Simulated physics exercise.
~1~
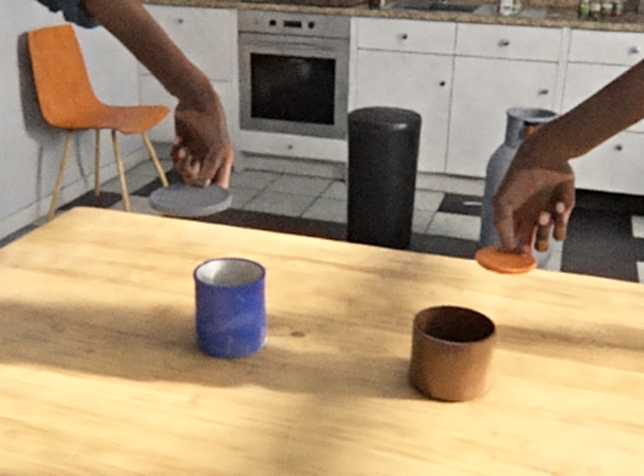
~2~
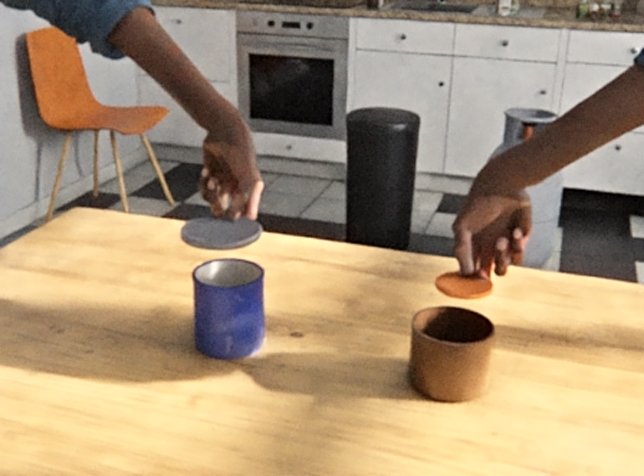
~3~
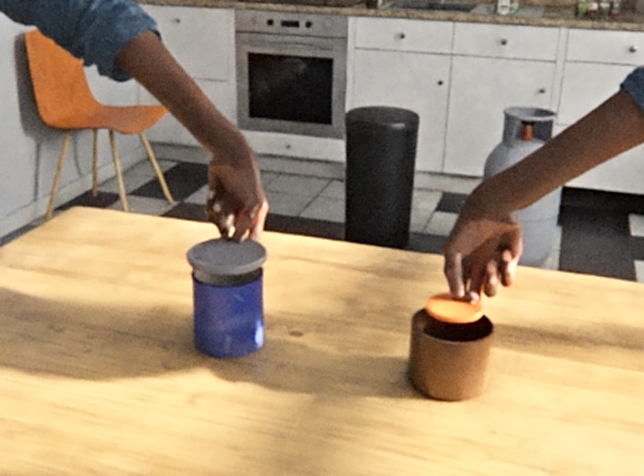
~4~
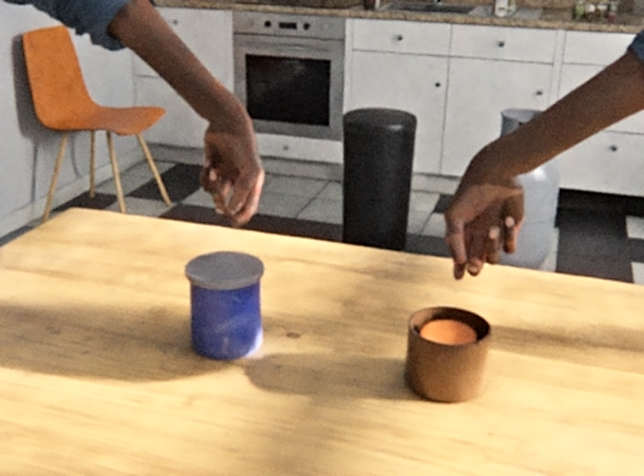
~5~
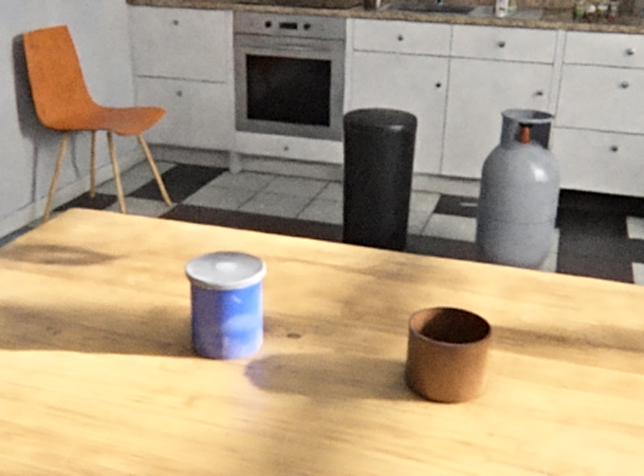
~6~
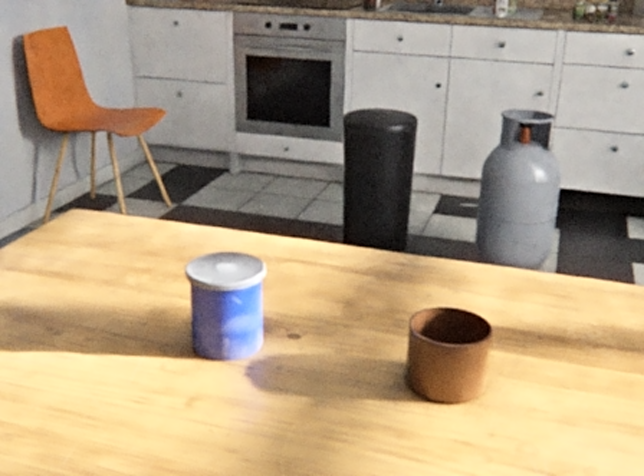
Two hands lowered round lids onto two containers on a wooden table, and when they let go, the grey lid stayed on the blue pot's rim while the smaller orange one dropped inside the brown pot and out of sight.
